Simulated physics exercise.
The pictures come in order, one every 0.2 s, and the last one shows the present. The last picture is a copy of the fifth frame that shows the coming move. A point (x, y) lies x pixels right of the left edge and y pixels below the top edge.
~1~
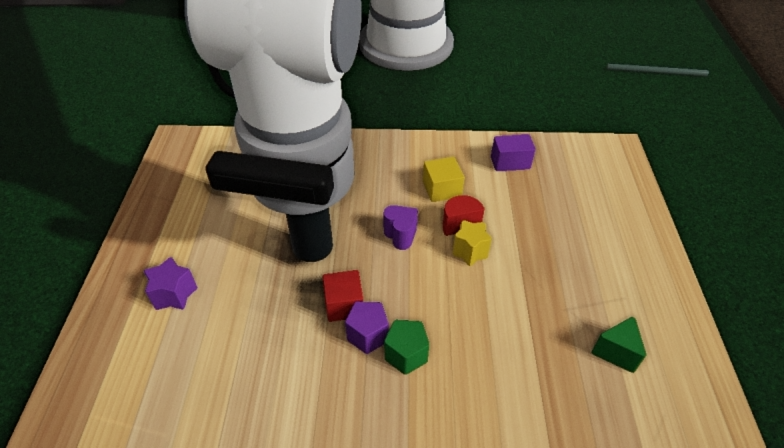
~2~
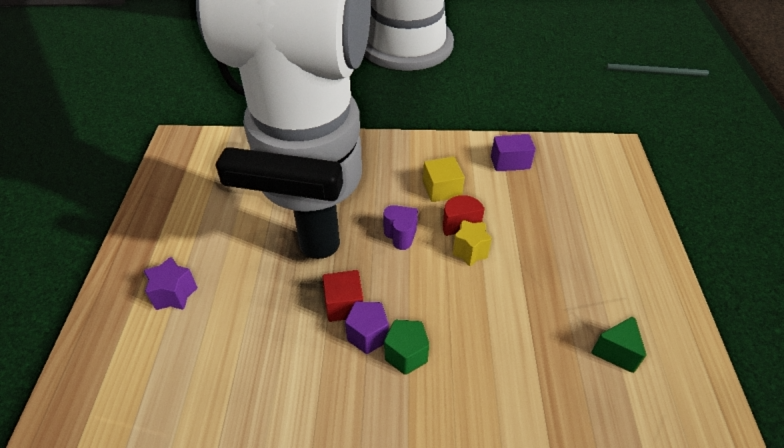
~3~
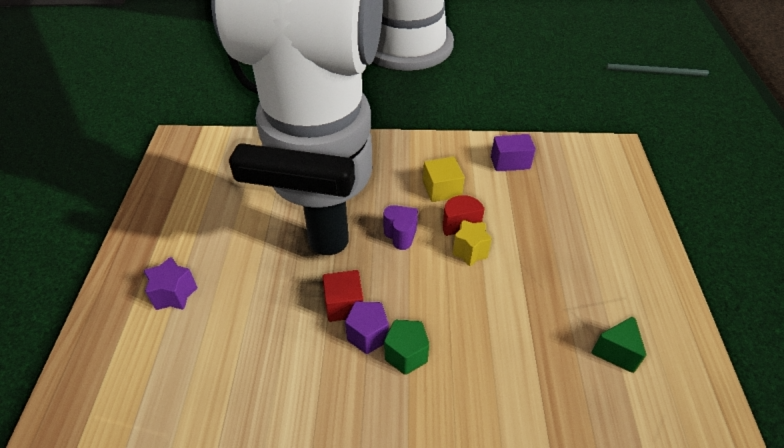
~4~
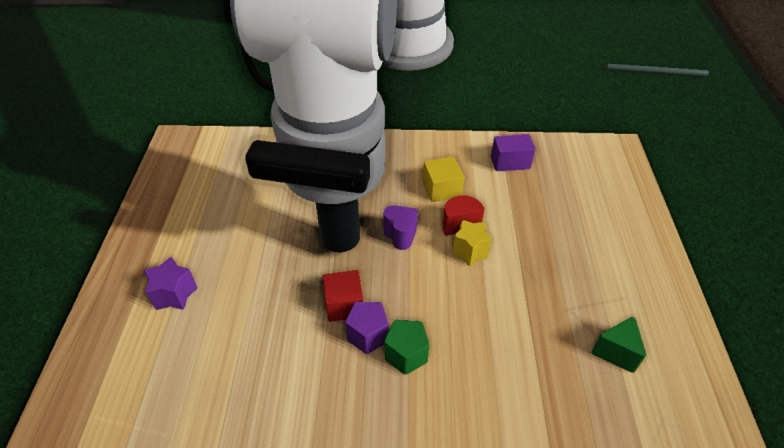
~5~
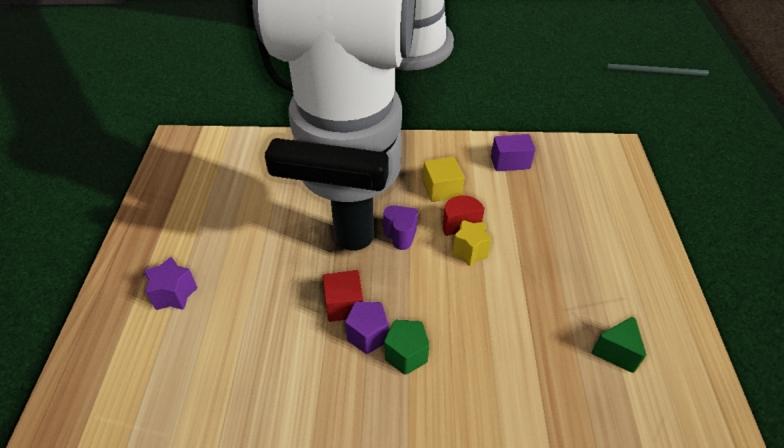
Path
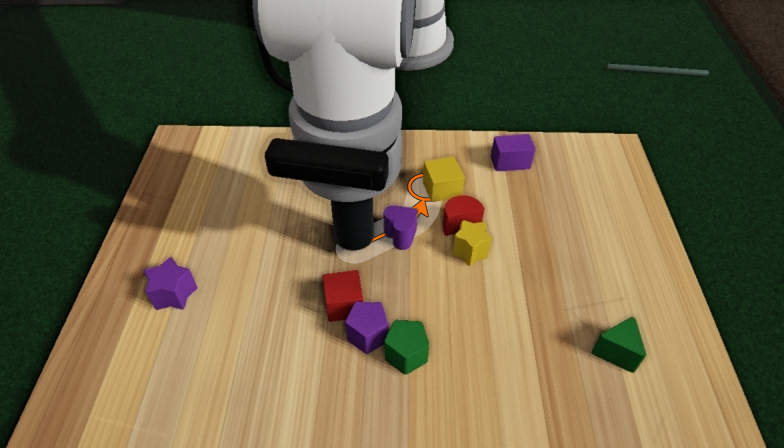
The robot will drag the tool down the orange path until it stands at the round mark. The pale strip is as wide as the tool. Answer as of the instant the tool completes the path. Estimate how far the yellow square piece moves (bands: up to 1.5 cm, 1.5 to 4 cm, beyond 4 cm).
It moves between 1.5 and 4 cm.
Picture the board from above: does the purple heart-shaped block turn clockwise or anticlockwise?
Clockwise from above.
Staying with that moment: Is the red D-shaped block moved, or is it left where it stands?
The block moves away from its spot.
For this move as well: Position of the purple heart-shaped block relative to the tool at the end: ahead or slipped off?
Most likely the purple heart-shaped block slides off.
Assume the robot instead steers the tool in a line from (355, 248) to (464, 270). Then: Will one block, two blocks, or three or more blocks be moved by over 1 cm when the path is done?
Total: Two.
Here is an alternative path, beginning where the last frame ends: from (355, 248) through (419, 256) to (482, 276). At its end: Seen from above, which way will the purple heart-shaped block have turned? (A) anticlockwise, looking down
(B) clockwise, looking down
The answer is A.
The line goes from (355, 248) via (390, 232) and (419, 213), ending at (427, 187).
On the path given first. One third of the way, tool (390, 220); purple heart-shaped block (421, 208), turned 20° clockwise.
Two thirds of the way, tool (419, 201); purple heart-shaped block (451, 193), turned 30° clockwise; red D-shaped block (477, 205), turned 15° clockwise.
At the end, tool (428, 175); red square piece unmoved; purple heart-shaped block (454, 189), turned 55° clockwise; yellow square piece (458, 151), turned 30° clockwise; red D-shaped block (478, 205), turned 15° clockwise.
